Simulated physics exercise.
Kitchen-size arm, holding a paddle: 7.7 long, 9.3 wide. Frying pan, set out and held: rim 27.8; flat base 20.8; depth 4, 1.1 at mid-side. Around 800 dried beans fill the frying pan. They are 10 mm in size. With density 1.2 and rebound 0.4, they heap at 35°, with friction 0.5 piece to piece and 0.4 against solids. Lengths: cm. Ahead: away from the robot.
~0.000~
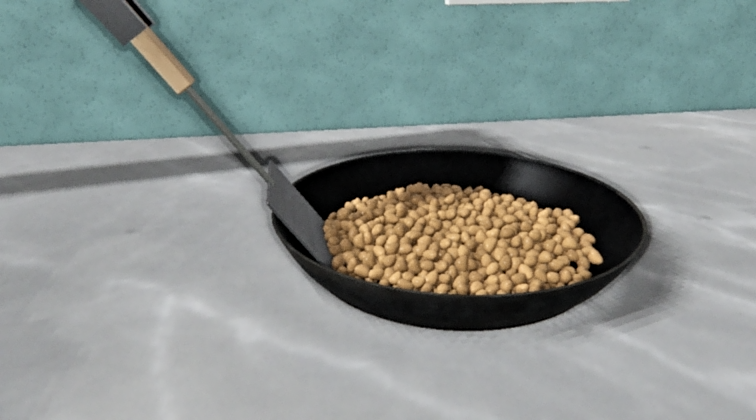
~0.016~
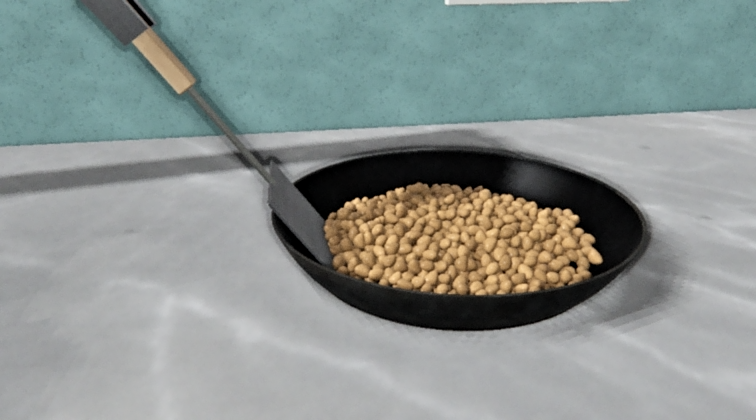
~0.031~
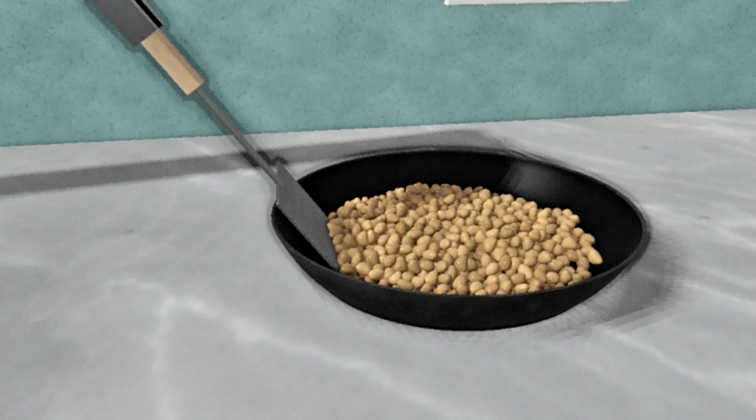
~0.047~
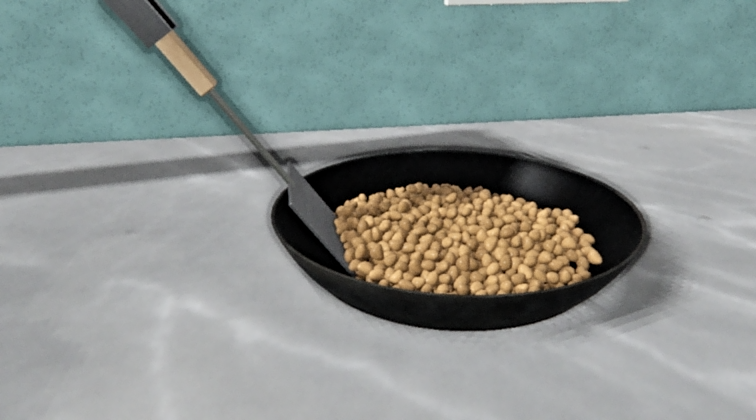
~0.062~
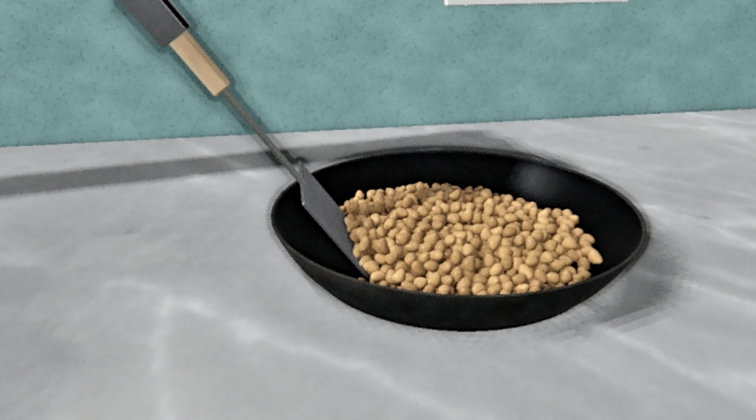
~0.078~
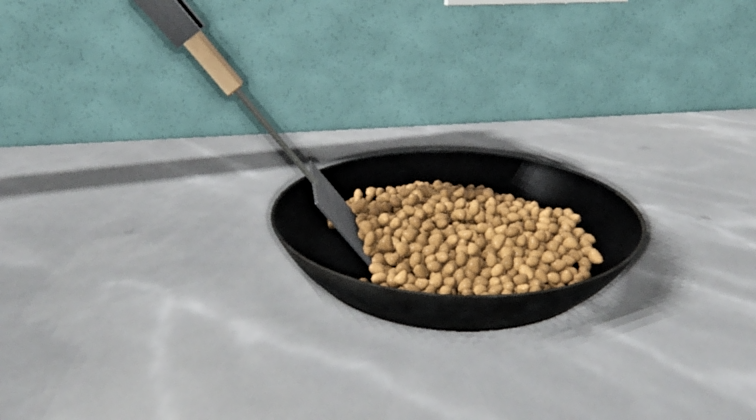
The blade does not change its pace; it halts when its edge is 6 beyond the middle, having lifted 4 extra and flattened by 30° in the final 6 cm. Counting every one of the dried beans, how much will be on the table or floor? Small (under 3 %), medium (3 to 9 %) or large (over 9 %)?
Small.
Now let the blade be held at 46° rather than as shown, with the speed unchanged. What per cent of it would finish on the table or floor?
My guess is close to 0 per cent.
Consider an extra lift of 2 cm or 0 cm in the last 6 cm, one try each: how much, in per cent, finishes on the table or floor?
Some 0 and 0 per cent.
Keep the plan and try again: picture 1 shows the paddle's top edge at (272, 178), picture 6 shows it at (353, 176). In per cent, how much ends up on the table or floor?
It comes to something like 10 %, give or take.
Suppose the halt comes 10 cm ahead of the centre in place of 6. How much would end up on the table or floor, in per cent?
Estimate: Approx. 10 %.
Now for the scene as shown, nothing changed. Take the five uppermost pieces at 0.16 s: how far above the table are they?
I'd say close to 4 cm on average.
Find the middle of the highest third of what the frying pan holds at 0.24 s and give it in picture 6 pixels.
Centre: Approx. (521, 213) in the last view.
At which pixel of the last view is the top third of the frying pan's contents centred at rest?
It is centred near (556, 211).
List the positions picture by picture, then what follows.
In the first picture, paddle top edge at (269, 180), sloping 55°; upper third of the load around (446, 228), from x 330 to 595, top at y 190; 798 in the frying pan.
In the second picture, paddle top edge at (270, 180), sloping 55°; upper third of the load around (446, 228), from x 330 to 595, top at y 190.
In the third picture, paddle top edge at (277, 181), sloping 55°; upper third of the load around (444, 227), from x 330 to 595, top at y 190.
In the fourth picture, paddle top edge at (289, 181), sloping 55°; upper third of the load around (439, 226), from x 330 to 595, top at y 190.
In the fifth picture, paddle top edge at (301, 181), sloping 55°; upper third of the load around (442, 224), from x 330 to 595, top at y 190.
In the sixth picture, paddle top edge at (313, 180), sloping 55°; upper third of the load around (446, 224), from x 335 to 595, top at y 185; 798 in the frying pan.
By 0.16 s, sloping 55°, highest piece 4 above the table; 798 in the frying pan.
By 0.24 s, sloping 42°, highest piece 5 above the table; 798 in the frying pan.
By 0.48 s, sloping 25°, highest piece 5 above the table; 797 in the frying pan, 1 on the table or floor.
By 1.53 s, sloping 25°, highest piece 5 above the table; 797 in the frying pan, 1 on the table or floor.
Final count, 797 in the frying pan, 1 on the table or floor. That is 0 % on the table or floor.
